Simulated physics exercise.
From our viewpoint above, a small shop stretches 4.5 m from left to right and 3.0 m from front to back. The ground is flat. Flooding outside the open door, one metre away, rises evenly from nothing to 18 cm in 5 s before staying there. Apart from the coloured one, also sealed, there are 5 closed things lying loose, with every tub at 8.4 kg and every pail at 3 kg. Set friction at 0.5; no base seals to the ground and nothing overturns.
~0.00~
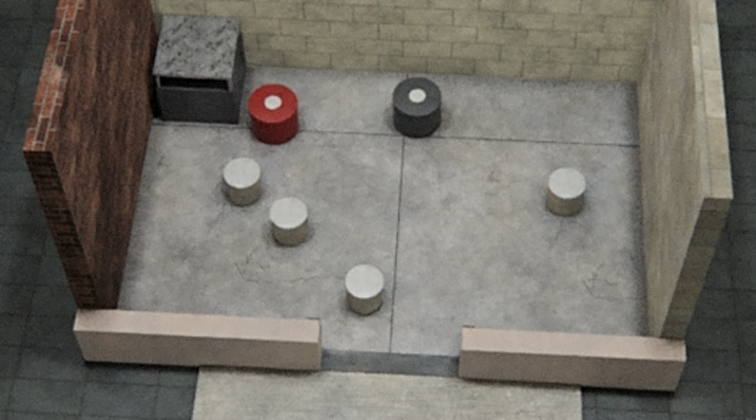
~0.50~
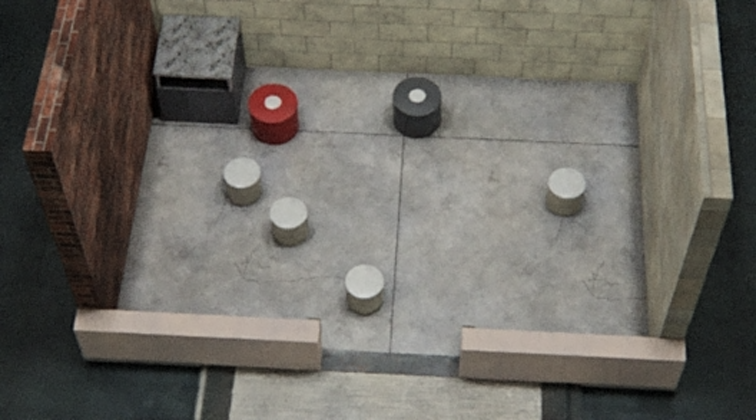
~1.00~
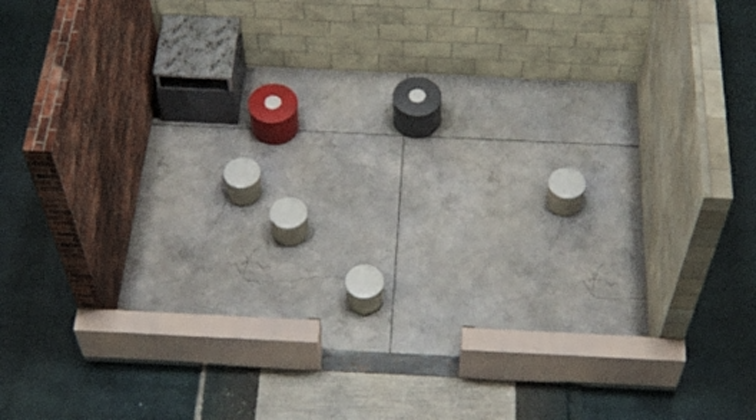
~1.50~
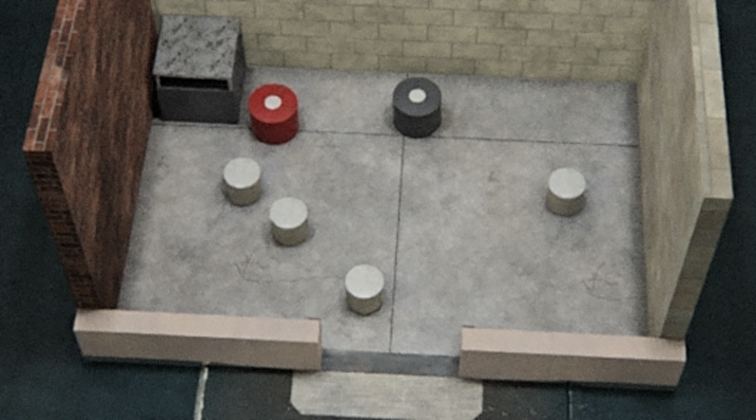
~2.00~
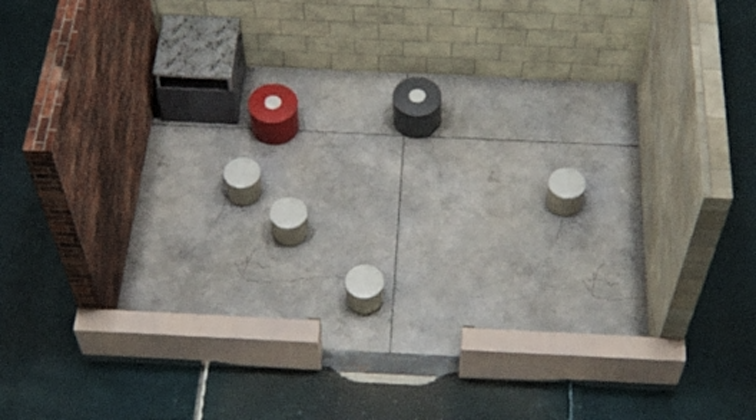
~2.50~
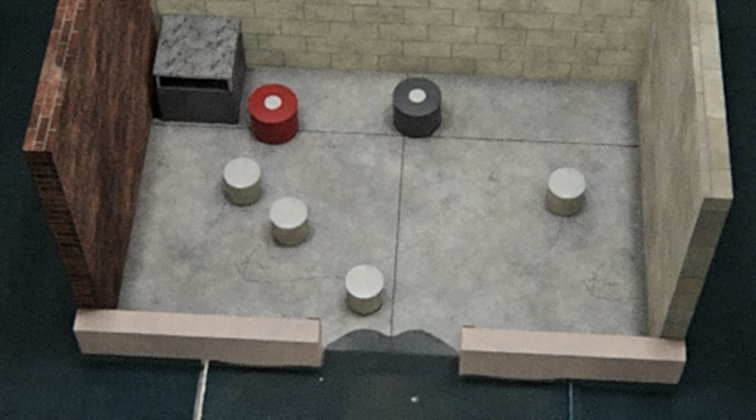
In a small shop seen from above, a red tub, a dark one and four pale pails stand on a dry floor. Outside, dark water spreads over the paving and gradually covers the pale path up to the open doorway, then edges just over the threshold, while nothing inside moves.
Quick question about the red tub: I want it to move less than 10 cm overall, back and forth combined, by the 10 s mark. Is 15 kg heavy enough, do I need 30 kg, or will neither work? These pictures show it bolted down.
You need 30 kg.
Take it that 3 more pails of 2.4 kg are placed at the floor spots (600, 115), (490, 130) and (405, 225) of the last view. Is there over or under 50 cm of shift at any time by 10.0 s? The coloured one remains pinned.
Listed in order, they go over the bar, over the bar, over the bar.
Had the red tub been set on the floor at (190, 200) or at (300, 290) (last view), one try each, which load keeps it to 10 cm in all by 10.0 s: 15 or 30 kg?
The first try gives success with both; the second gives success with both.
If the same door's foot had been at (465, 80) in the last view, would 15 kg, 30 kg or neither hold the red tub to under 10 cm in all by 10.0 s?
For that position, the smaller mass succeeds.
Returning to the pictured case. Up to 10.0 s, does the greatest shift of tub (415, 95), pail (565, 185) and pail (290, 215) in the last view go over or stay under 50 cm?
In order, the three come out beneath, beneath and above.
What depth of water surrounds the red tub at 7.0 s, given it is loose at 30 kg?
Close to 4 cm deep.
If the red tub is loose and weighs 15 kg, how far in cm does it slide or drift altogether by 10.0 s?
About 30 cm altogether.
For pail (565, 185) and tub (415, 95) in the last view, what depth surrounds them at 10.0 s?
About 6 and 11 cm.
After 3.5 s the red tub would be 0 cm from its start with 15 kg and 0 cm from its start with 30 kg; 0 cm of water round it then.
After 4.5 s the red tub would be 0 cm from its start with 15 kg and 0 cm from its start with 30 kg; 0 cm of water round it then.
After 7.0 s the red tub would be 0 cm from its start with 15 kg and 0 cm from its start with 30 kg; 4 cm of water round it then.
After 10.0 s the red tub would be 29 cm from its start with 15 kg and 0 cm from its start with 30 kg; 10 cm of water round it then.
